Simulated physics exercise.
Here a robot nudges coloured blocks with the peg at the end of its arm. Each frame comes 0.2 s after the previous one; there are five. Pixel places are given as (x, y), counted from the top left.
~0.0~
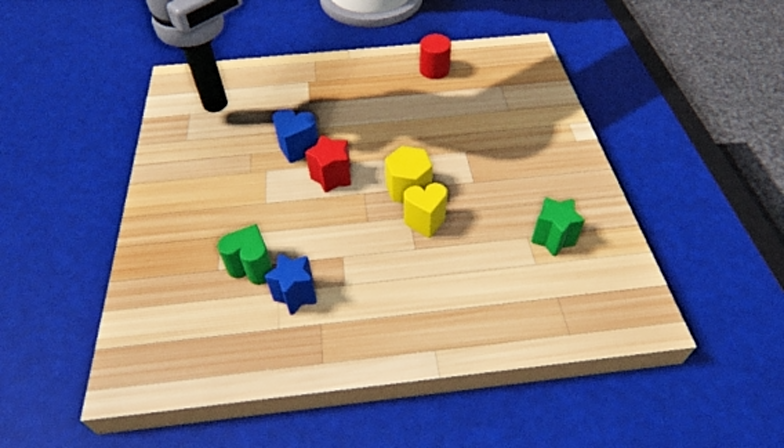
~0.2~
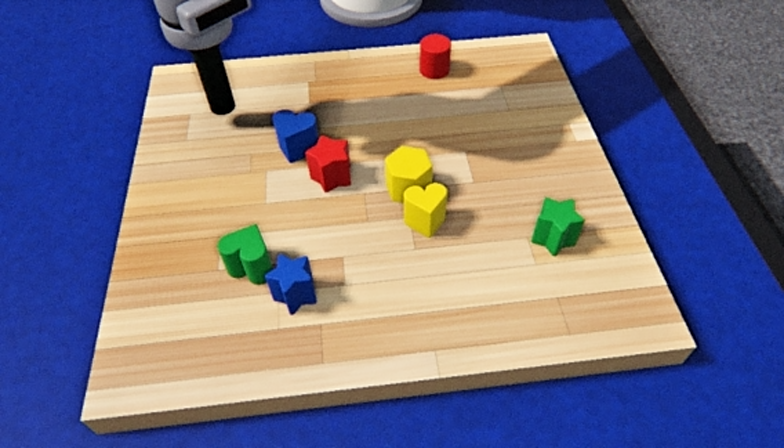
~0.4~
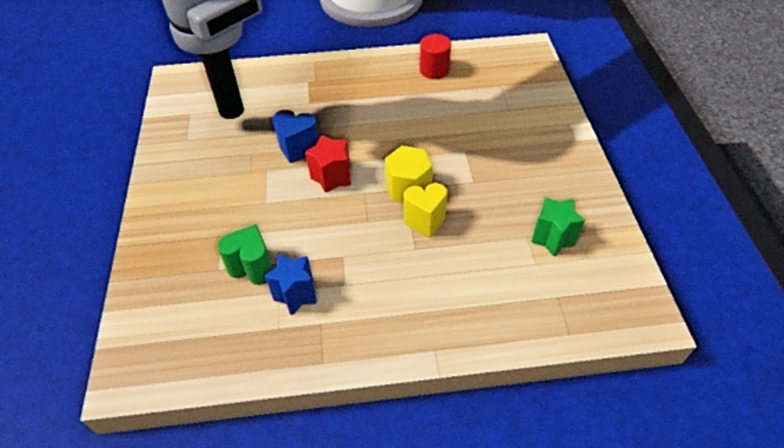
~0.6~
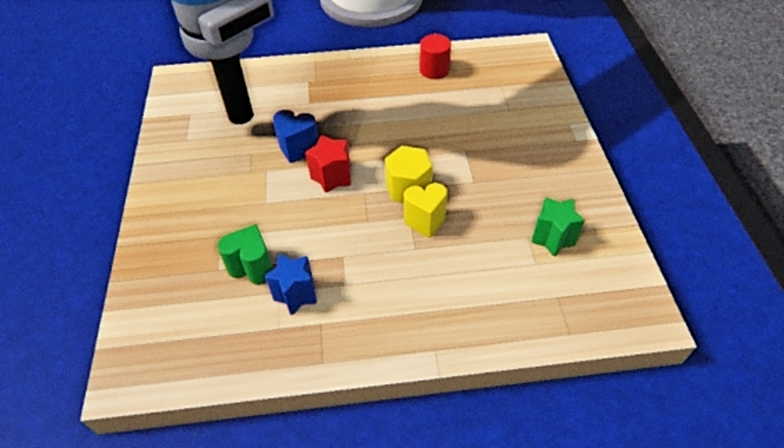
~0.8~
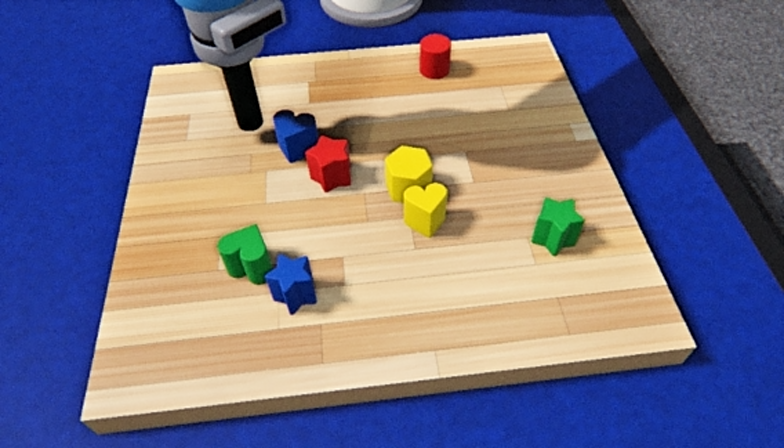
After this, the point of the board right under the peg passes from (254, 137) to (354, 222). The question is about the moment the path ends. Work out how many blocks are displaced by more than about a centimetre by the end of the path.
It displaces two.
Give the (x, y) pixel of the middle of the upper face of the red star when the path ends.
The centre of its top face lies at (356, 159).
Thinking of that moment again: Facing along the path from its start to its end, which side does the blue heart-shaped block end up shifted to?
It gets pushed left.
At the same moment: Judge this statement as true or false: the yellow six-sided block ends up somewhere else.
The statement is false.
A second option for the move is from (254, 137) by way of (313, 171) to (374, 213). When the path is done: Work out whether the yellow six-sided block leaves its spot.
Moved away.
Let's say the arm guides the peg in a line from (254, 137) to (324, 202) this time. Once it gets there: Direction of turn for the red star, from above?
It makes a counterclockwise turn.
What follows on the original path. One third of the way, peg at (283, 149); blue heart-shaped block at (314, 127), turned 30° anticlockwise.
Two thirds of the way, peg at (316, 178); blue heart-shaped block at (315, 126), turned 35° anticlockwise; red star at (349, 154), turned 30° anticlockwise.
At the end, peg at (353, 209); blue heart-shaped block at (315, 126), turned 35° anticlockwise; red star at (356, 159), turned 75° anticlockwise; yellow six-sided block in place.
